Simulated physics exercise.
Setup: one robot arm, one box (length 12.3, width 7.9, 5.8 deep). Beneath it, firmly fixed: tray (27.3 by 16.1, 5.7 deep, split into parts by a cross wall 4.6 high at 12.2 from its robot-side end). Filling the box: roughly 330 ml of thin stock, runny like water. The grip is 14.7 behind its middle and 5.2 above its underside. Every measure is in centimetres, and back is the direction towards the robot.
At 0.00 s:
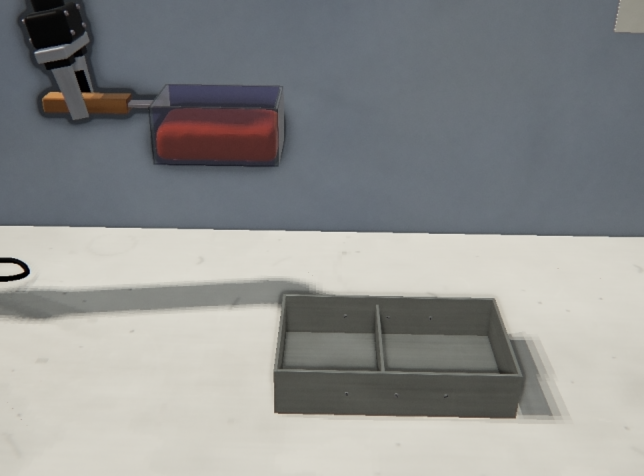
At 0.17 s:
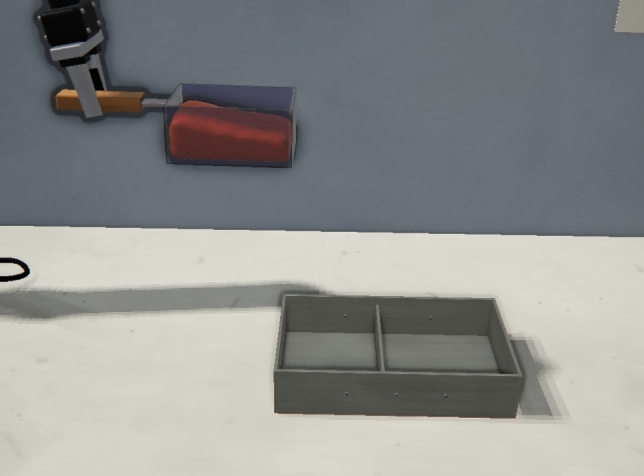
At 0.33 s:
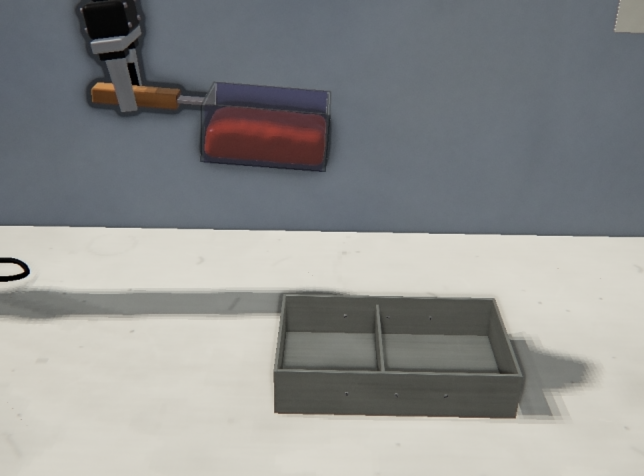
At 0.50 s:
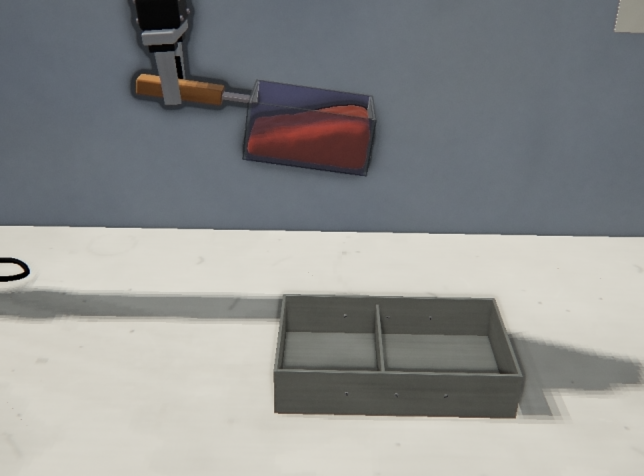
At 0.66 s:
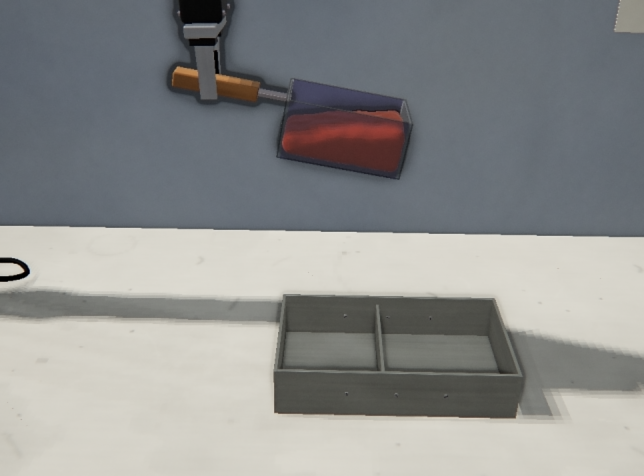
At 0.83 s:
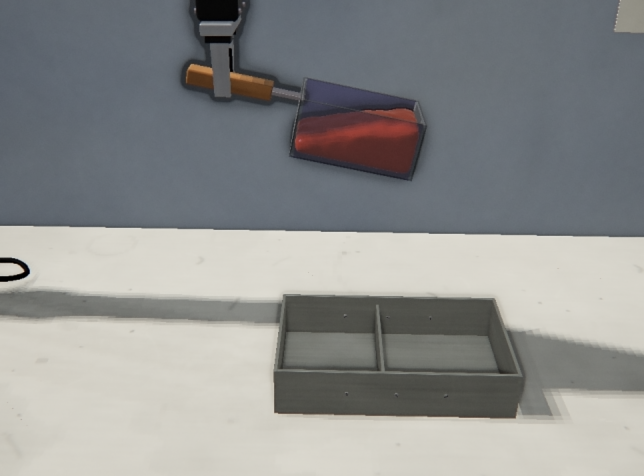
The video shows a robot arm gripping the orange handle of a clear container of red liquid, carrying it rightward above a gray divided tray on a white surface while gradually tilting it downward to the right as the liquid shifts inside.
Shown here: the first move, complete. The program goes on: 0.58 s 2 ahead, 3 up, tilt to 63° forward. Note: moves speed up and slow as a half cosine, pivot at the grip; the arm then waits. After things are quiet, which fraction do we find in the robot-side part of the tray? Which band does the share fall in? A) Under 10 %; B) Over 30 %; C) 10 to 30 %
The answer is C.
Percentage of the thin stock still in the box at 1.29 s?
About 70 %.
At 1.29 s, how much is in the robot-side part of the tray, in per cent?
Share: Around 0 %.
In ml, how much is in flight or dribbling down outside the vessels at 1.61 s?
About 40 ml.
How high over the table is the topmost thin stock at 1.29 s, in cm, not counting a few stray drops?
Leaving out stray drops, the liquid gets up to around 25 cm.
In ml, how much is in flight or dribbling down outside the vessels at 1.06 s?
About 0 ml.
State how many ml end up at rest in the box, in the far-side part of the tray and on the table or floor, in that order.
Near 80 ml first, 160 ml second and 20 ml third.
After 1.06 s, tilted 29° forward, liquid up to 30 above the table; 330 ml in the box.
After 1.29 s, tilted 58° forward, liquid up to 25 above the table; 240 ml in the box, 15 ml in the far-side part, 75 ml in the air or running down outside.
After 1.61 s, tilted 63° forward, liquid up to 55 above the table; 130 ml in the box, 125 ml in the far-side part, 35 ml in the robot-side part, 40 ml in the air or running down outside.
After 2.41 s, tilted 63° forward, liquid up to 107 above the table; 160 ml in the far-side part, 85 ml in the box, 60 ml in the robot-side part, 20 ml on the table or floor, 5 ml in the air or running down outside.
At rest, 160 ml in the far-side part, 85 ml in the box, 65 ml in the robot-side part, 20 ml on the table or floor. That is 19 % in the robot-side part of the tray.
